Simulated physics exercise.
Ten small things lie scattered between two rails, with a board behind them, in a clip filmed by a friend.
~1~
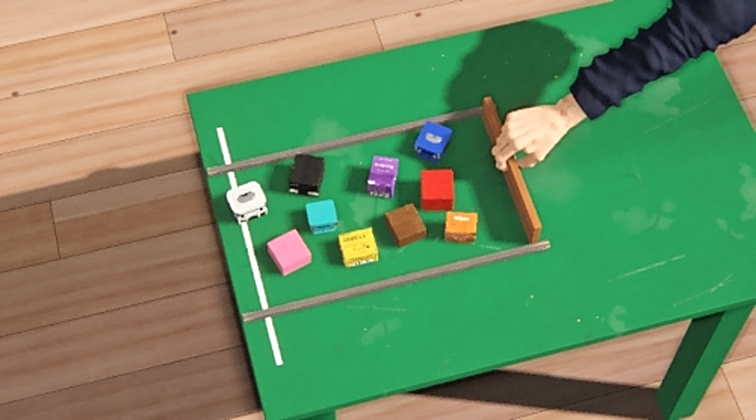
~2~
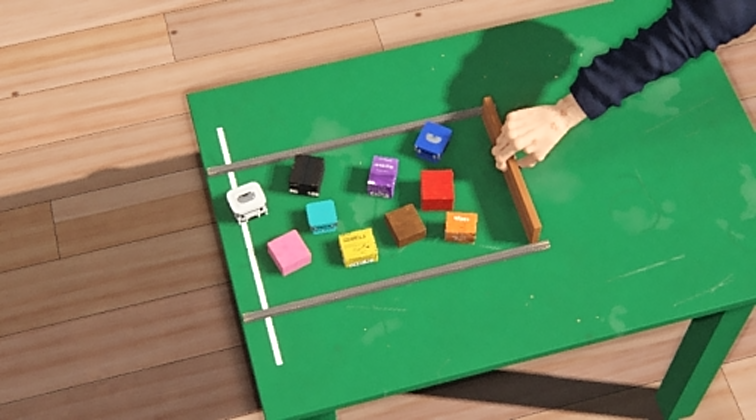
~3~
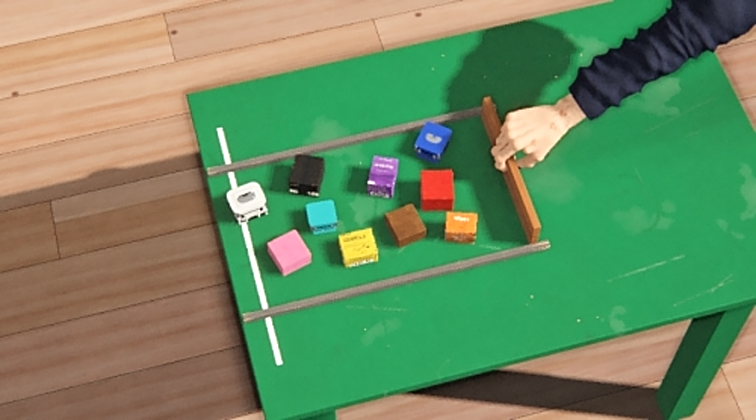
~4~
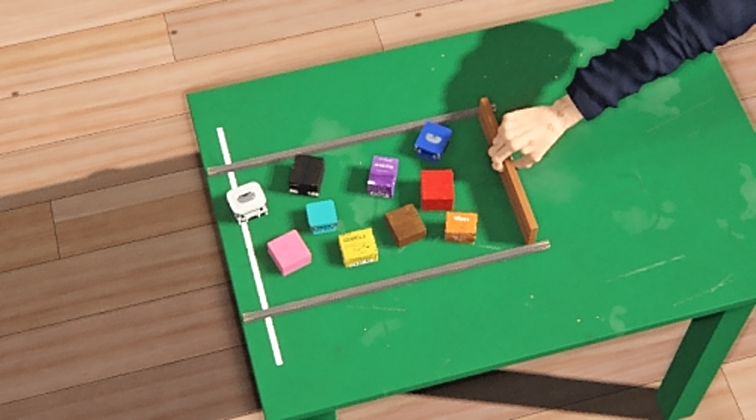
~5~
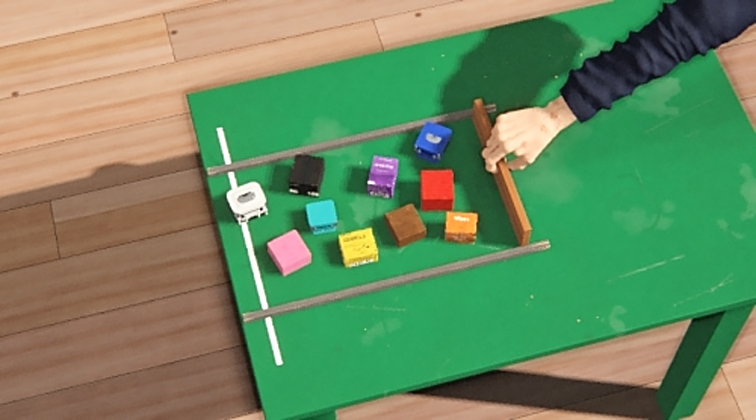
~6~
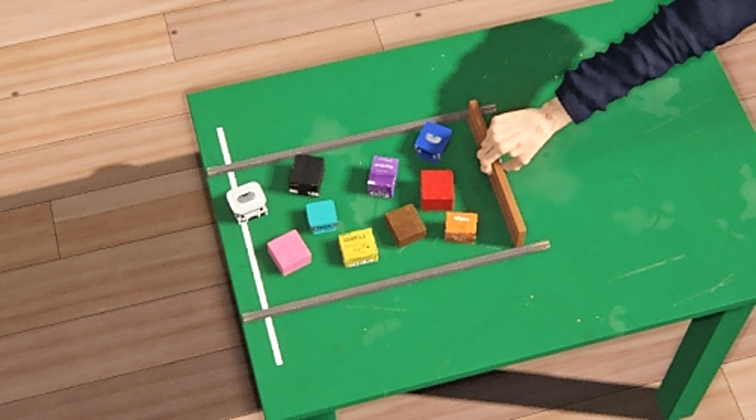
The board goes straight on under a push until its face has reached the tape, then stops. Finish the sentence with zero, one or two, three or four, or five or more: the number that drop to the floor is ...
The number that drop to the floor is five or more.
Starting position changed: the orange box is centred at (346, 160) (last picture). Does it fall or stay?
The orange box would be down.
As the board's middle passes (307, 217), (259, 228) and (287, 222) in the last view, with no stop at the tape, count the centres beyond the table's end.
Taking the three positions in turn, the counts come to 1, 7 and 3.
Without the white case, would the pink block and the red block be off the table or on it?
The pink block tumbles off; the red block remains up.
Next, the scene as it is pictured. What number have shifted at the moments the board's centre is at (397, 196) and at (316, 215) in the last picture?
First position 6; second position 10.
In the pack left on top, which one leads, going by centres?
Blue case.
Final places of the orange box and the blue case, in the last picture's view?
Okay, so first (245, 286), and next (216, 193).
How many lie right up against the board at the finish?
3 in contact.
A little later, none off yet; white case at rest near (247, 203); pink block at rest near (289, 253); black box at rest near (307, 176).
When it is over, the number that fall off is five or more; down, brown block, purple box, yellow box, turquoise case, black box, pink block and white case.
